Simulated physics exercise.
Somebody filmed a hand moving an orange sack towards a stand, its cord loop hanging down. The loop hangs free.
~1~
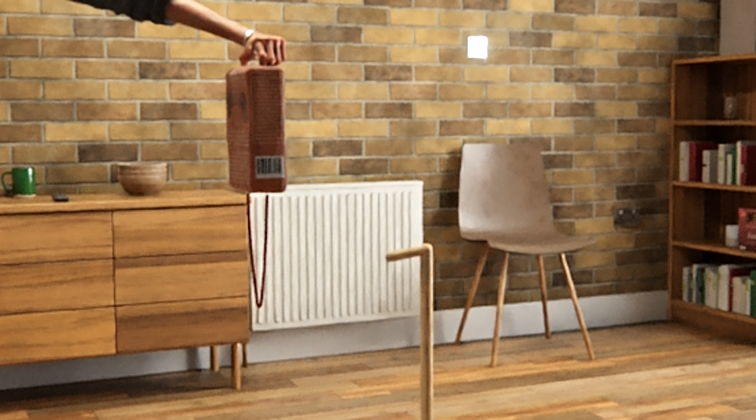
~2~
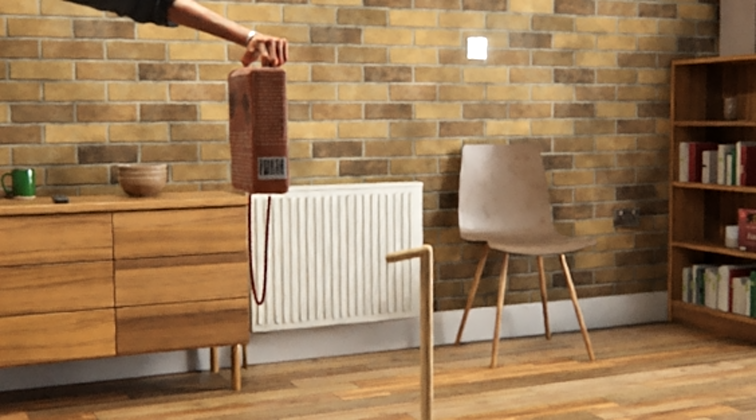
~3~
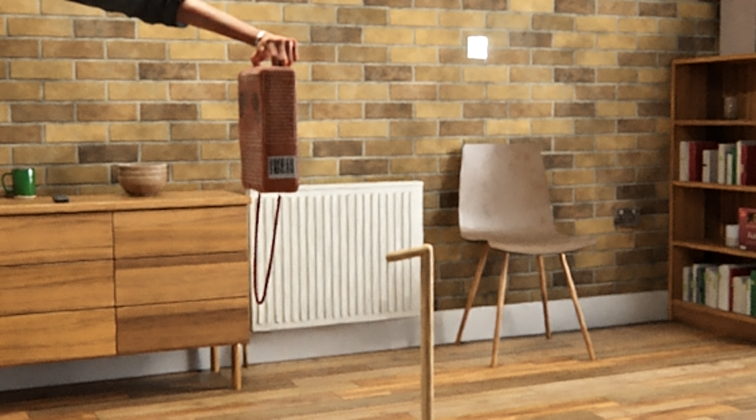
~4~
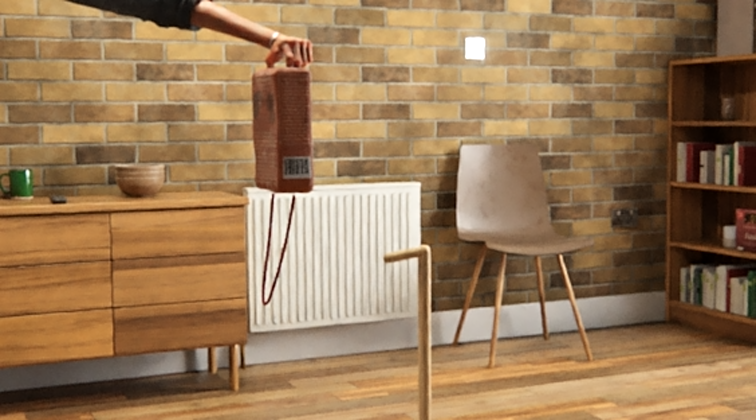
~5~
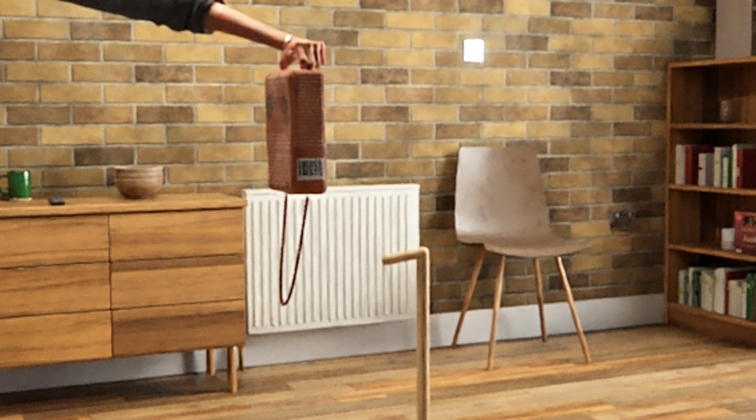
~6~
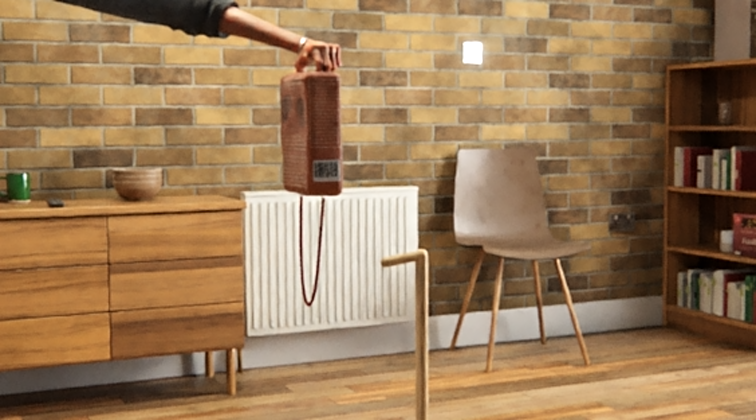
The clip opens with a hand gripping the top of a reddish-brown sack above a wooden sideboard's edge, its dark cord loop hanging below. The arm carries the sack steadily rightward in front of a white radiator, the loop swaying beneath it, and ends still left of a hooked stand.
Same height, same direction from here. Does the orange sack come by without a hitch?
Outcome: The orange sack is jerked back by its loop.
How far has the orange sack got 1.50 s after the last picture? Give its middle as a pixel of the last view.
Near (456, 132).
Then, 0.78 s on from there, sack nearing the post near (389, 133).
Then, 1.50 s on from there, sack past the post near (456, 132).
In the end, sack past the post near (486, 132); loop tight round the post, hand stopped. The orange sack snags on the hook.
